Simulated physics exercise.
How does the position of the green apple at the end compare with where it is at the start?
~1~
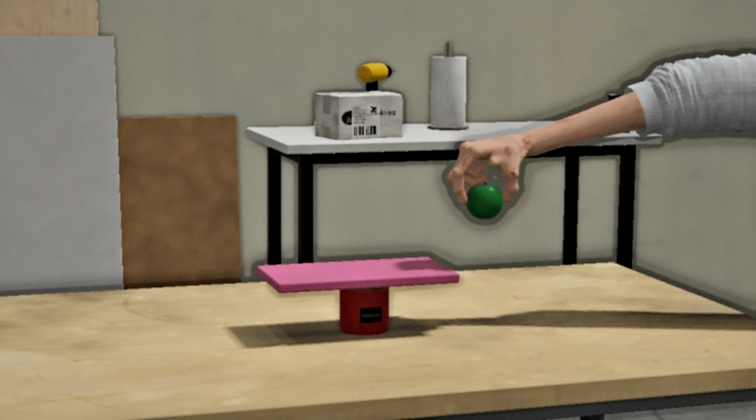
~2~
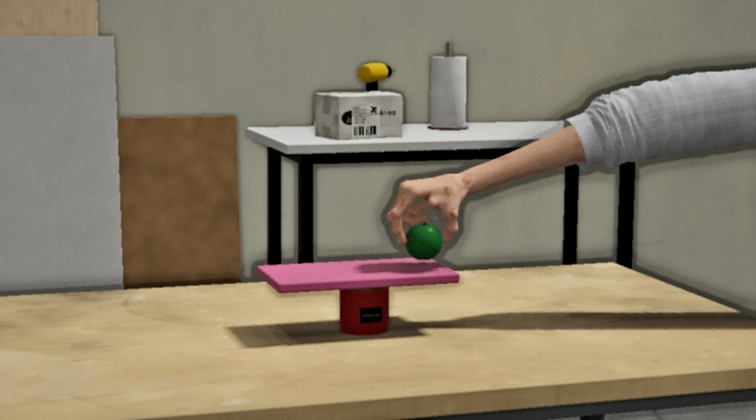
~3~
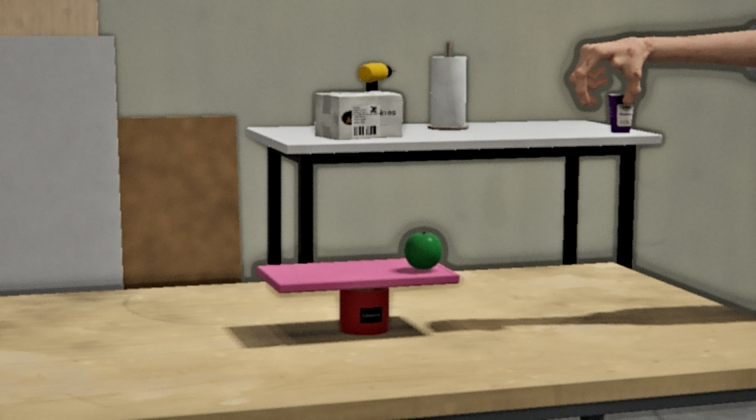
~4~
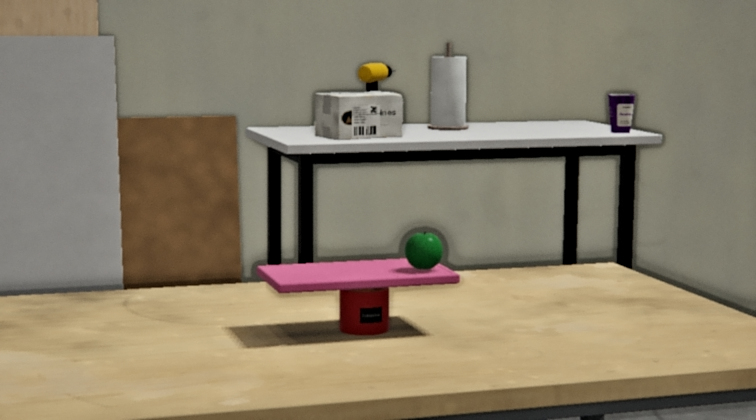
At the start the green apple is held in the air by a hand, above and to the right of the pink lid. By the end it is lower and farther left, resting on the right side of the lid.
